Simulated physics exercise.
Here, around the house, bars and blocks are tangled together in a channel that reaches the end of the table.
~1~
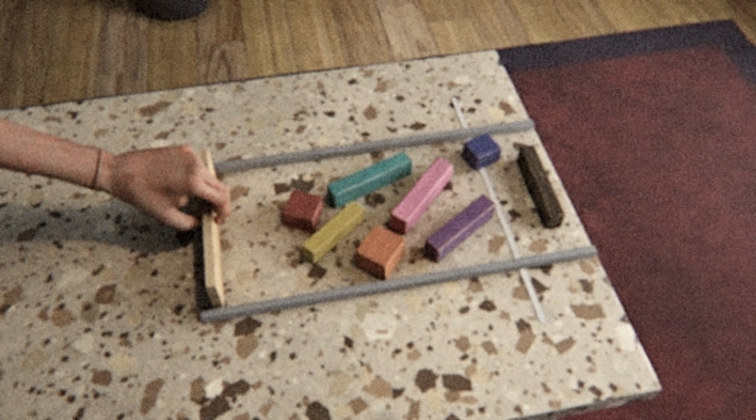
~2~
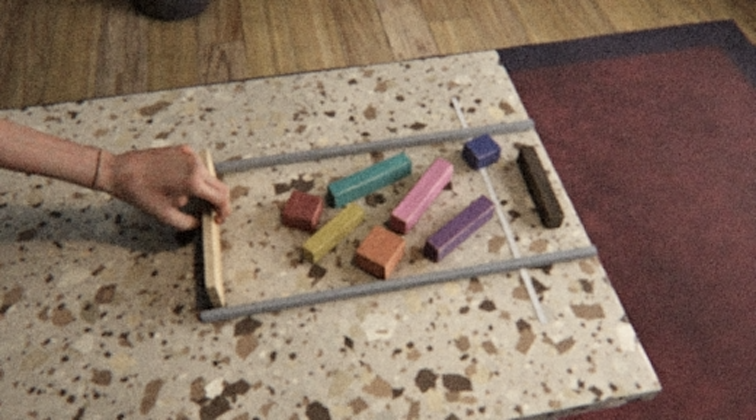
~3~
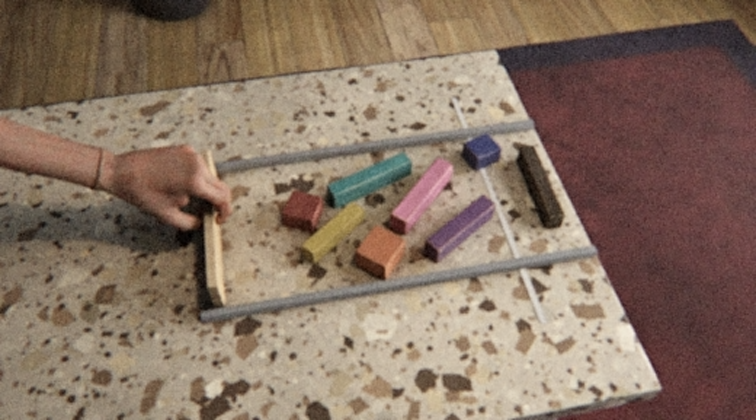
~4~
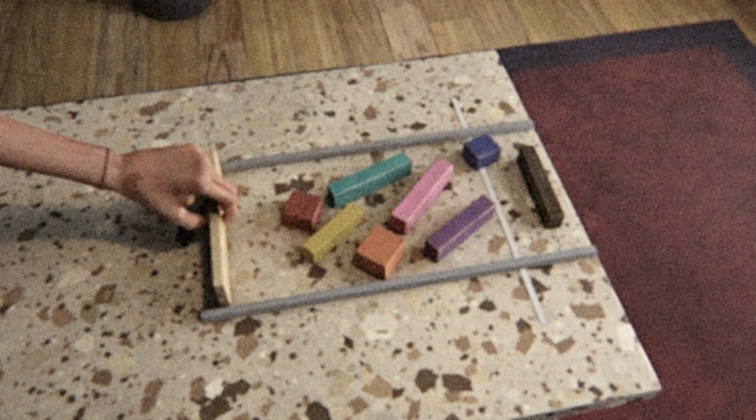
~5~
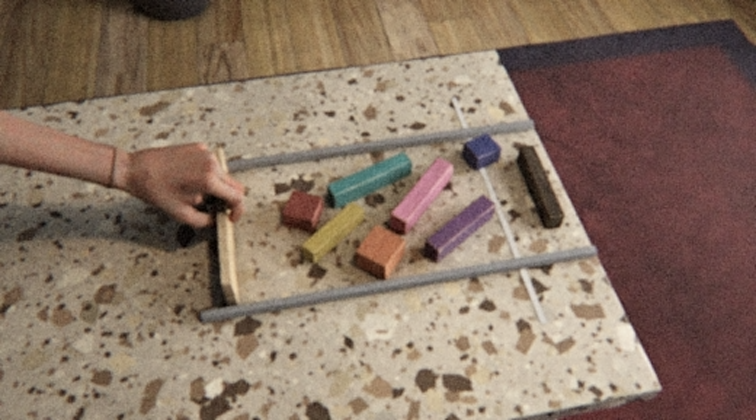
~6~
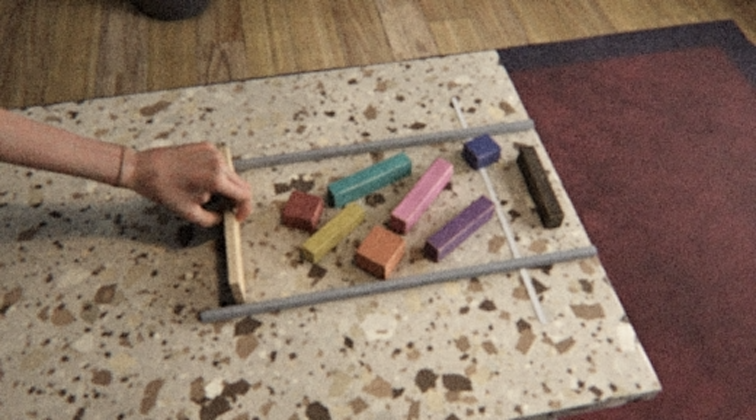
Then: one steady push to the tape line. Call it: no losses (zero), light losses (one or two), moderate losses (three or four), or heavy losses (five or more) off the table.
Light losses.
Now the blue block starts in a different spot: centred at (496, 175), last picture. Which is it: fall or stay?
In the end it falls away.
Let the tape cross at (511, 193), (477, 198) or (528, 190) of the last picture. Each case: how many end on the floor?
Going through each try, you'd get 4, 2 and 5.
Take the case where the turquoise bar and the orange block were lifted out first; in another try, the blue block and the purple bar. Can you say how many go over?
You'd get 1 in the first case and 1 in the second one.
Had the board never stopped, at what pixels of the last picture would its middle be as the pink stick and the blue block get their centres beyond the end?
For the pink stick, about (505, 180); for the blue block, about (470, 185).
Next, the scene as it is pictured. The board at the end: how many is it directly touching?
At rest, 3 are in contact.
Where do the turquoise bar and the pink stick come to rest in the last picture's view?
Approximately (532, 136) for one, approximately (552, 183) for the other.
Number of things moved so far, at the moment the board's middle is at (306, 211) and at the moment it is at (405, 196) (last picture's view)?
At the first spot the count is 3, and at the second it is 7.
Soon after, none off yet; black bar at rest near (540, 185); blue block at rest near (481, 152); purple bar at rest near (460, 228).
At rest, the number that fall off is one or two; fallen, blue block and black bar.
